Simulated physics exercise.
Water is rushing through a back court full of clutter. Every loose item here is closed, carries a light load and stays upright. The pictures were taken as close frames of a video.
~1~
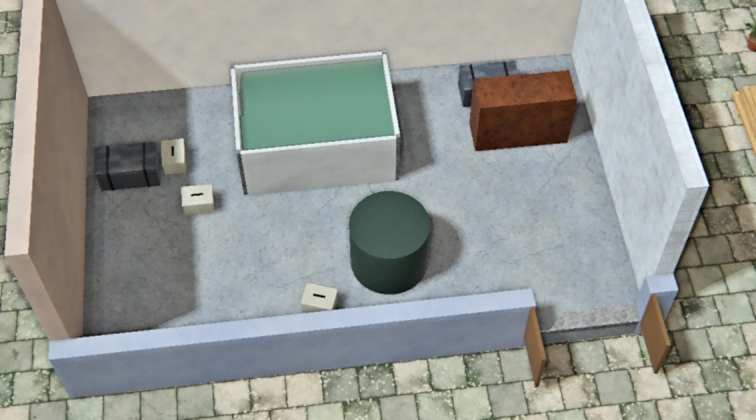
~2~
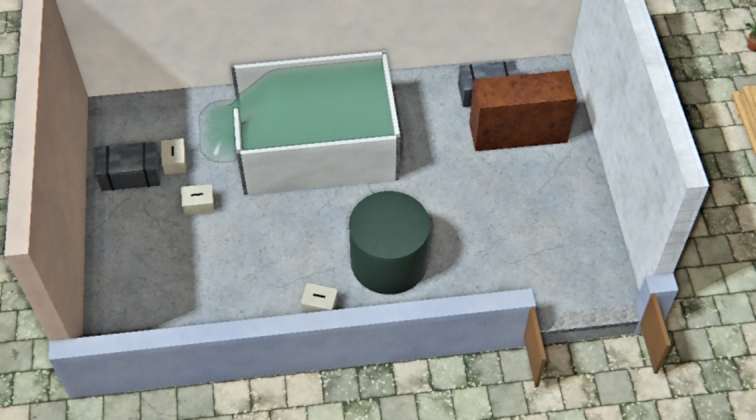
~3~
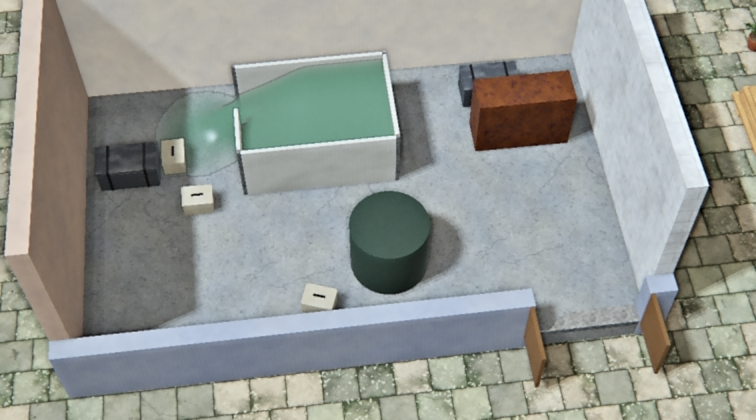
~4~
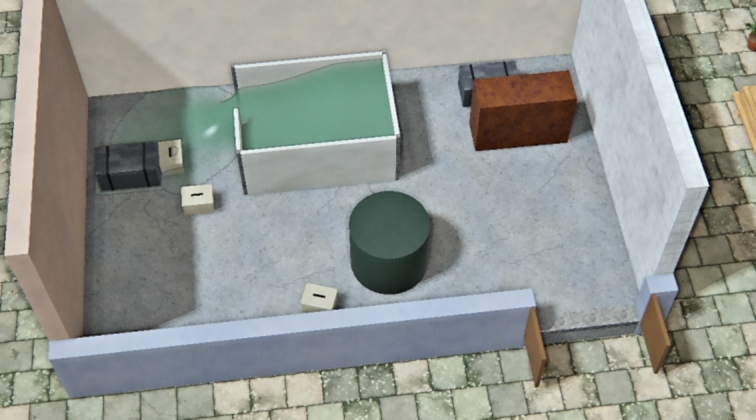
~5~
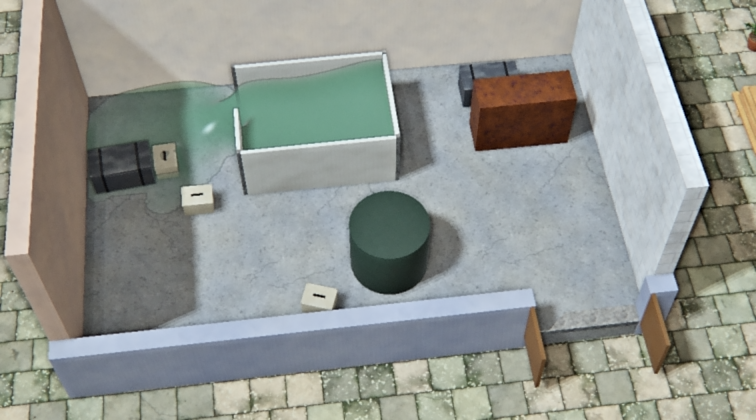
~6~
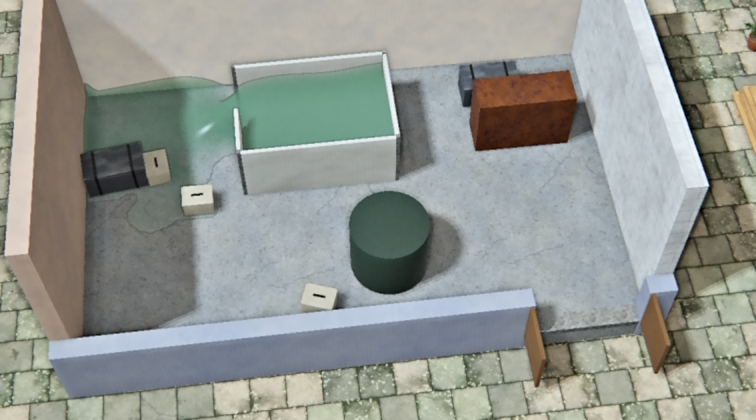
In a walled court, green water pours leftward from a tank and nudges a dark trunk and pale box.
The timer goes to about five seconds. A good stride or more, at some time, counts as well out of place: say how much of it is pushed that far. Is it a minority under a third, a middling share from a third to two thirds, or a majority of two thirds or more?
A middling share.
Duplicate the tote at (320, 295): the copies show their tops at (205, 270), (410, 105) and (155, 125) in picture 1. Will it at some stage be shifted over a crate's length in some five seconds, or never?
In sequence: Knocked well away; hardly budges; knocked well away.
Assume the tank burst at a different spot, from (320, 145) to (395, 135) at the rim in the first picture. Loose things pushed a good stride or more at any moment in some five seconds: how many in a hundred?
Some 40 per cent.
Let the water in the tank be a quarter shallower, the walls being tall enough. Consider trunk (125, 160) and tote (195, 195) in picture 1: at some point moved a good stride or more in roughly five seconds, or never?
Here's the rundown: Made it that far, then came up short.
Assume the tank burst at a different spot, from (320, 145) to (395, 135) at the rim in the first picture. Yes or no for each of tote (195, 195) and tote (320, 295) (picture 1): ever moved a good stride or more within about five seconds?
Fell short of it; covered that distance.
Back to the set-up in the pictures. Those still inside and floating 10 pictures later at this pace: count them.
That comes out at 0.
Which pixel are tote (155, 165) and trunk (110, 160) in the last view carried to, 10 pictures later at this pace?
The first top is close to (175, 237) and the second close to (146, 281).
A moment on, 1 of 5 are well off their spots; 0 afloat.
Next, 2 of 5 are well off their spots; 0 afloat.
Later, 2 of 5 are well off their spots; 1 afloat.
In the end, 3 of 5 are well off their spots, and 3 have been at some point; 2 afloat.
